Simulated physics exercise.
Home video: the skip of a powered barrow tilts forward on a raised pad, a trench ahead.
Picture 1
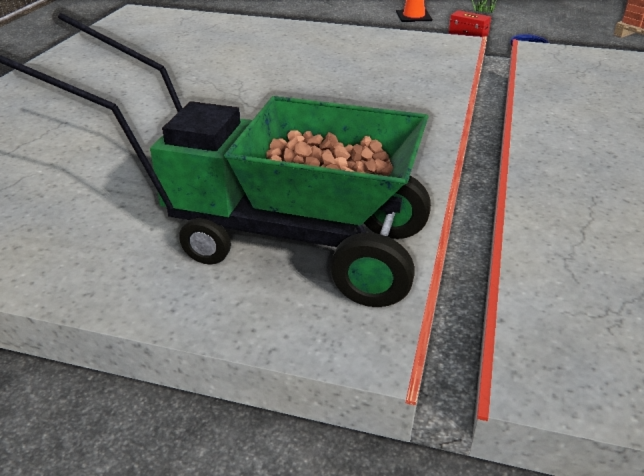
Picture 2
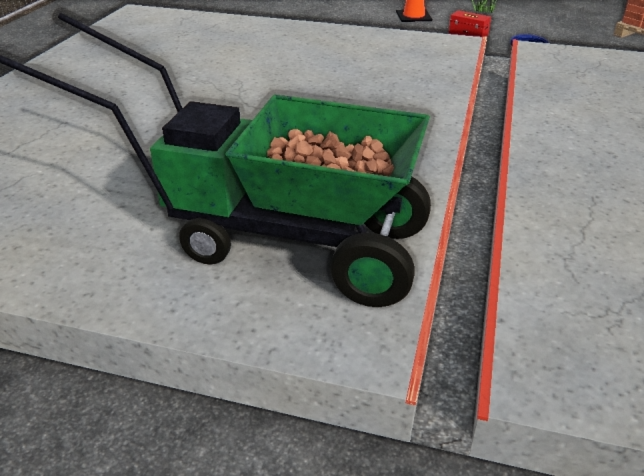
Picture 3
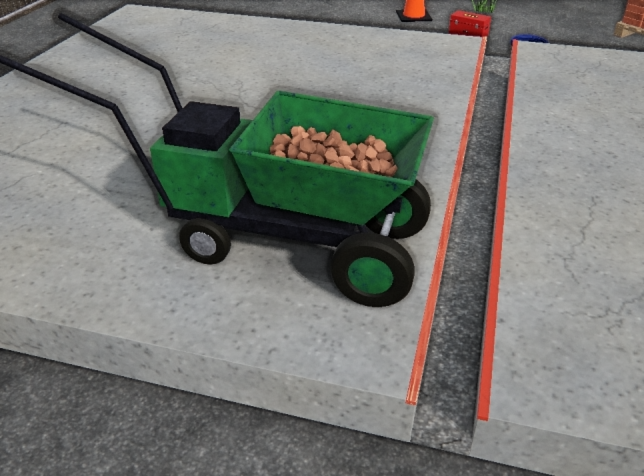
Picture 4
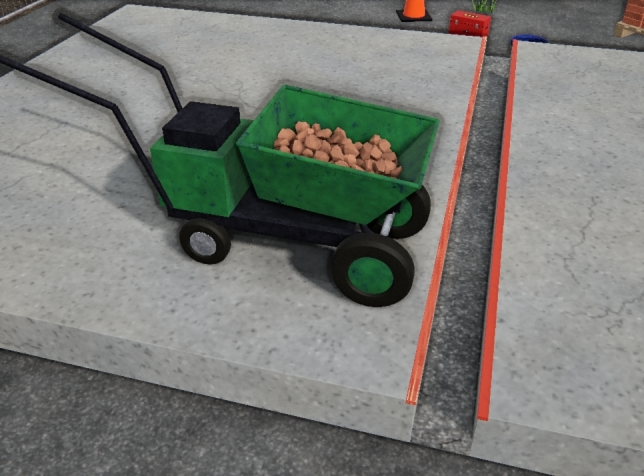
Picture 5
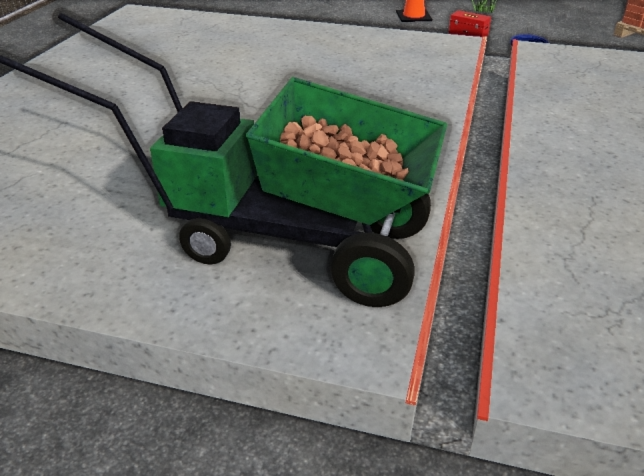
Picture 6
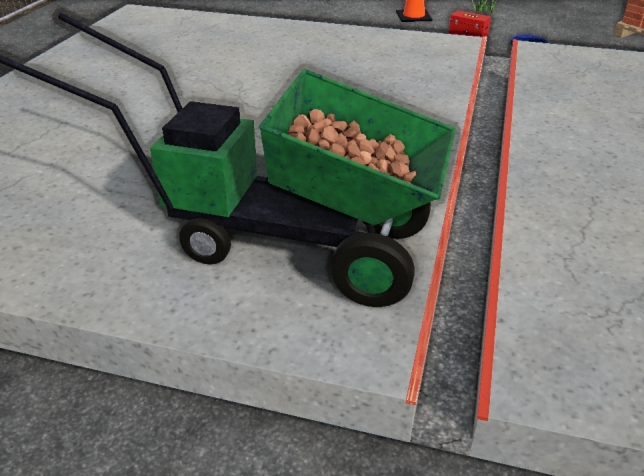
On a raised concrete pad beside a narrow trench, a powered barrow's green skip of rubble gradually tilting forward, wheels staying still.
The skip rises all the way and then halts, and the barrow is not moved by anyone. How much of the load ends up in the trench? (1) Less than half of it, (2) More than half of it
1.
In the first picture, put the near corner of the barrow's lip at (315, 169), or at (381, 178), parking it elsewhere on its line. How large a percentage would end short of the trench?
Roughly 20 and 0 percent respectively.
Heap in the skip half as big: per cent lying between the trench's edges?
Something near 20 percent of it.
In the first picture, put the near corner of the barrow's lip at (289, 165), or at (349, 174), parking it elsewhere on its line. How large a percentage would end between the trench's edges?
Near 40 % and 90 %.
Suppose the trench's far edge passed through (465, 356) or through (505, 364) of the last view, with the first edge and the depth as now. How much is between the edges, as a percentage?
About 0 and 40 per cent.
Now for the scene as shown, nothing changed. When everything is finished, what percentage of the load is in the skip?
I'd put it near 5 percent.
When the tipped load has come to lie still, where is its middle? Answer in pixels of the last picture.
About pixel (528, 288).
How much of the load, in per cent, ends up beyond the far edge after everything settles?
I'd estimate about 85 per cent of the load.
Just after the last frame, skip tipped steeply; every one in the skip.
A moment on, skip tipped right over; almost all in the skip; about a tenth beyond it; just a few falling.
Further on, skip tipped right over; roughly a quarter in the skip; just a few in or heaped over the trench; the larger part beyond it.
When it is over, skip tipped right over; just a few in the skip; about a tenth in or heaped over the trench; the larger part beyond it.
